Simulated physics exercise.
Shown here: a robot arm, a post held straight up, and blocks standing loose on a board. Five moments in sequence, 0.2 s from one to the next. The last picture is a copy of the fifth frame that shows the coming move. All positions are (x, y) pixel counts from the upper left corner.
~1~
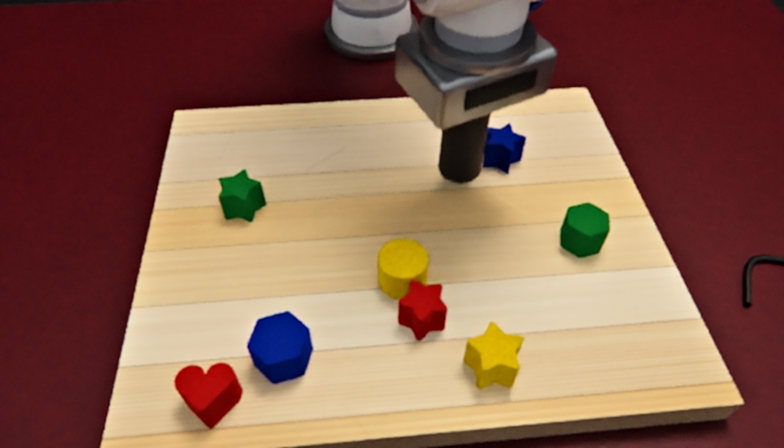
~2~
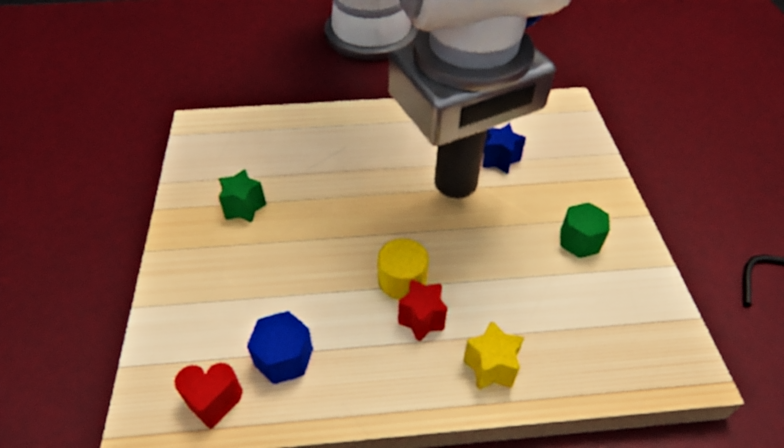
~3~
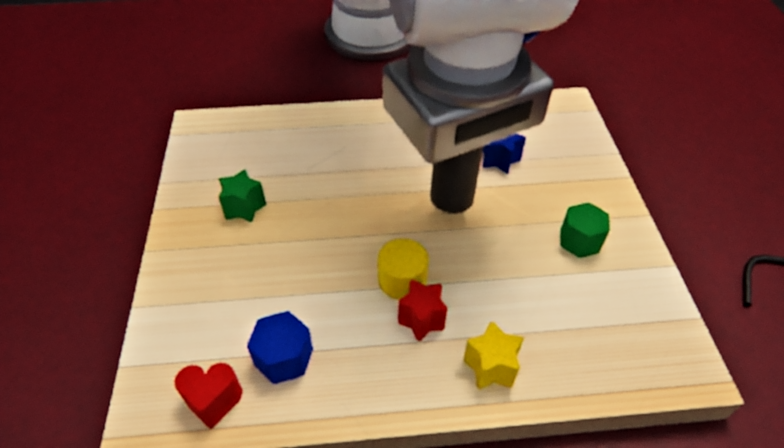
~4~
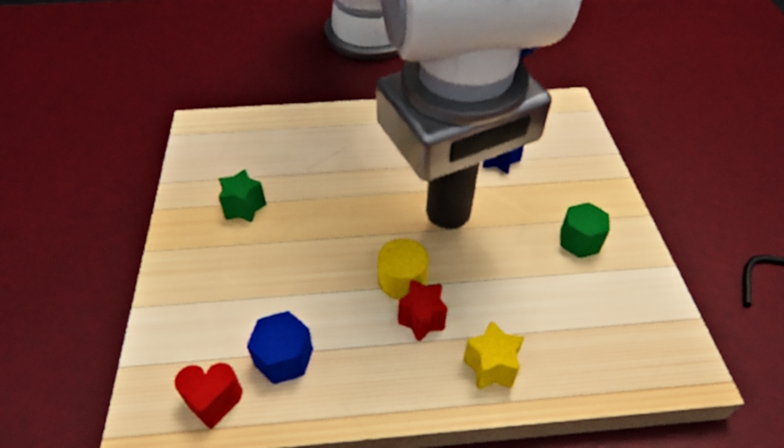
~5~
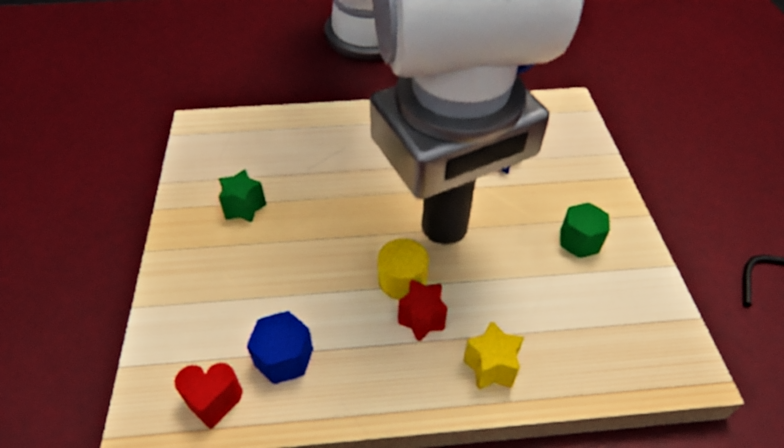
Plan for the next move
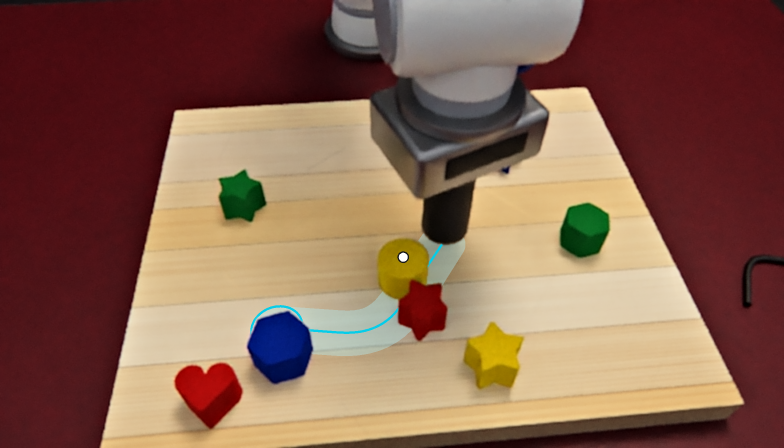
On a wooden board, a robot arm moves its dark post forward among still, colourful blocks.
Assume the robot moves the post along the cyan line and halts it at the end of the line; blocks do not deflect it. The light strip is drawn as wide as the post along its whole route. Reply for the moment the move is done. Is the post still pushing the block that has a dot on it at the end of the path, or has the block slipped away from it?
I think it holds its spot in front.
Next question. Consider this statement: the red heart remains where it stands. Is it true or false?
False.
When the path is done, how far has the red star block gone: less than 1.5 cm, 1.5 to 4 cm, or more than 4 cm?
Between 1.5 and 4 cm.
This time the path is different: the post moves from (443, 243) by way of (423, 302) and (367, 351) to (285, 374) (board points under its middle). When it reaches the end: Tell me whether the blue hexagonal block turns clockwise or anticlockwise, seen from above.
Viewed from above: Clockwise.
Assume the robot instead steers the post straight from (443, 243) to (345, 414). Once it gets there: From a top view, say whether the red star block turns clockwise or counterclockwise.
The red star block rotates counterclockwise.
The drawn path runs from (443, 243) by way of (409, 293) and (353, 332) to (277, 328); the dot is on the yellow cylinder.
On the path given first. One third of the way, post at (409, 279); yellow cylinder at (361, 289); red star block at (424, 309), turned 25° anticlockwise.
Two thirds of the way, post at (349, 318); blue hexagonal block at (253, 347); yellow cylinder at (295, 309); red star block at (421, 328), turned 60° anticlockwise.
At the end, post at (273, 313); red heart at (191, 393); blue hexagonal block at (238, 352), turned 25° anticlockwise; yellow cylinder at (222, 294); red star block at (421, 328), turned 60° anticlockwise.
